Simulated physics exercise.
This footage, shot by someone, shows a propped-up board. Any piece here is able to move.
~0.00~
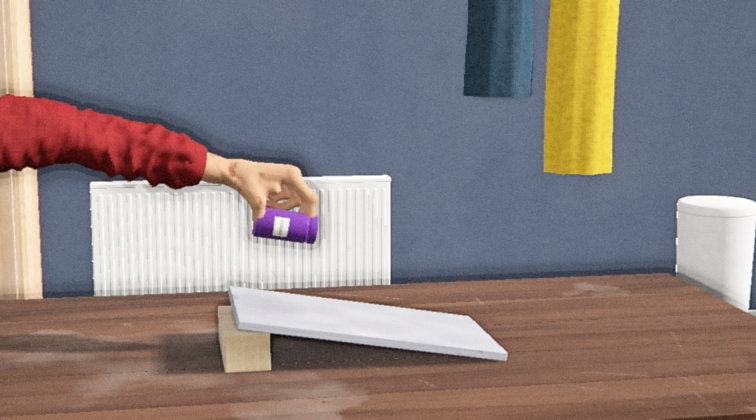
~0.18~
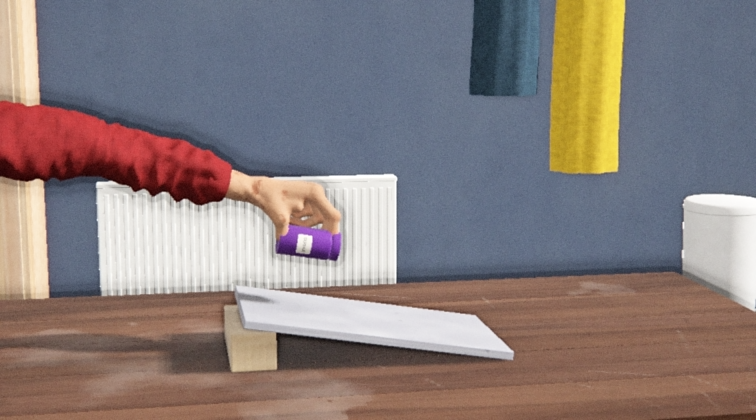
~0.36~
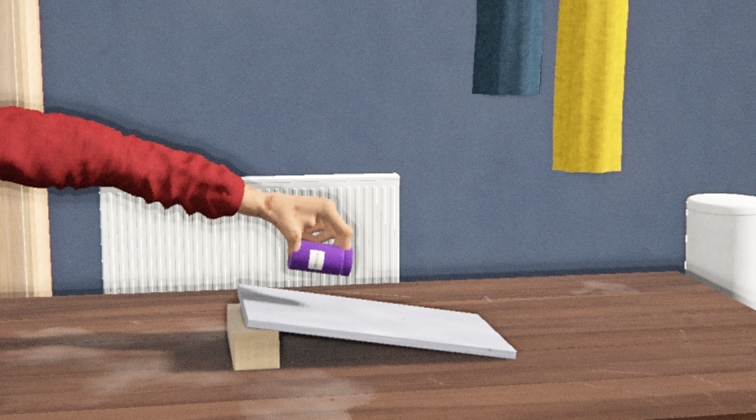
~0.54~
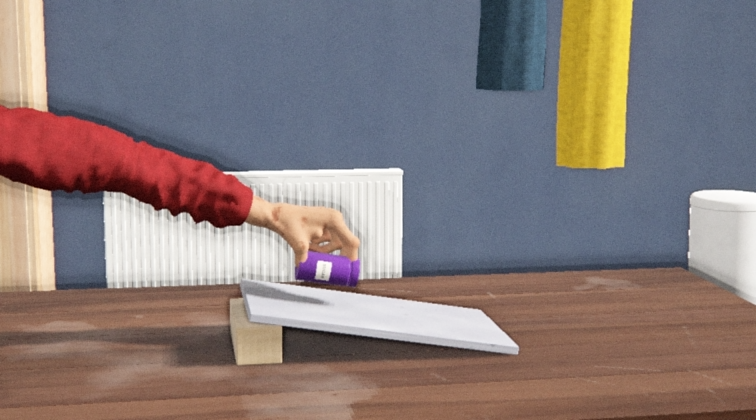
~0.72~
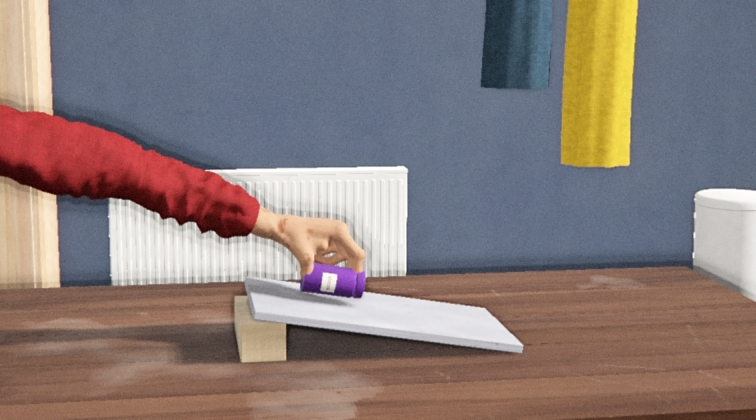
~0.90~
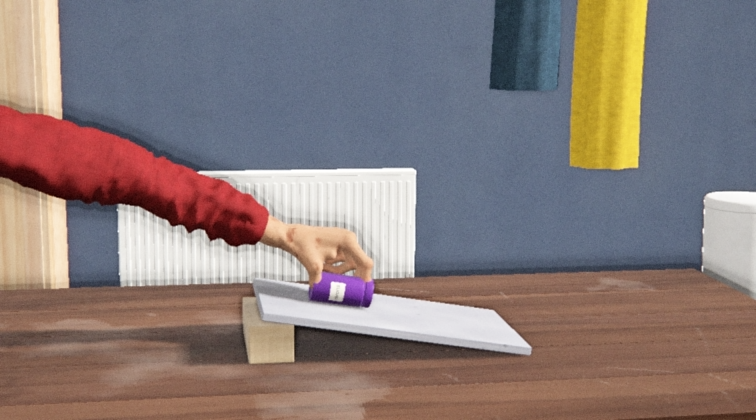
The video shows a hand in a red sleeve lowering a small purple shaker, held sideways, rightward and down onto the upper part of a sloping board propped on a wooden block, keeping its fingers around it.
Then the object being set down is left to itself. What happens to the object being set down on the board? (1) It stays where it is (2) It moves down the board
1, it stays where it is.
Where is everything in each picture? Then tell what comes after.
Coming down; purple shaker (285, 226), in the first frame.
Coming down; purple shaker (309, 243), in the second frame.
Coming down; purple shaker (320, 258), in the third frame.
Coming down; purple shaker (328, 269), in the fourth frame.
Coming down; purple shaker (332, 280), in the fifth frame.
In place under the hand; purple shaker (341, 290), in the sixth frame.
By 1.20 s, all is still.
By 1.60 s, purple shaker resting near (341, 290).
When it is over (1.9 s), it is as before. End places, in pixels of the last picture, purple shaker near (341, 290). The purple shaker keeps its place.
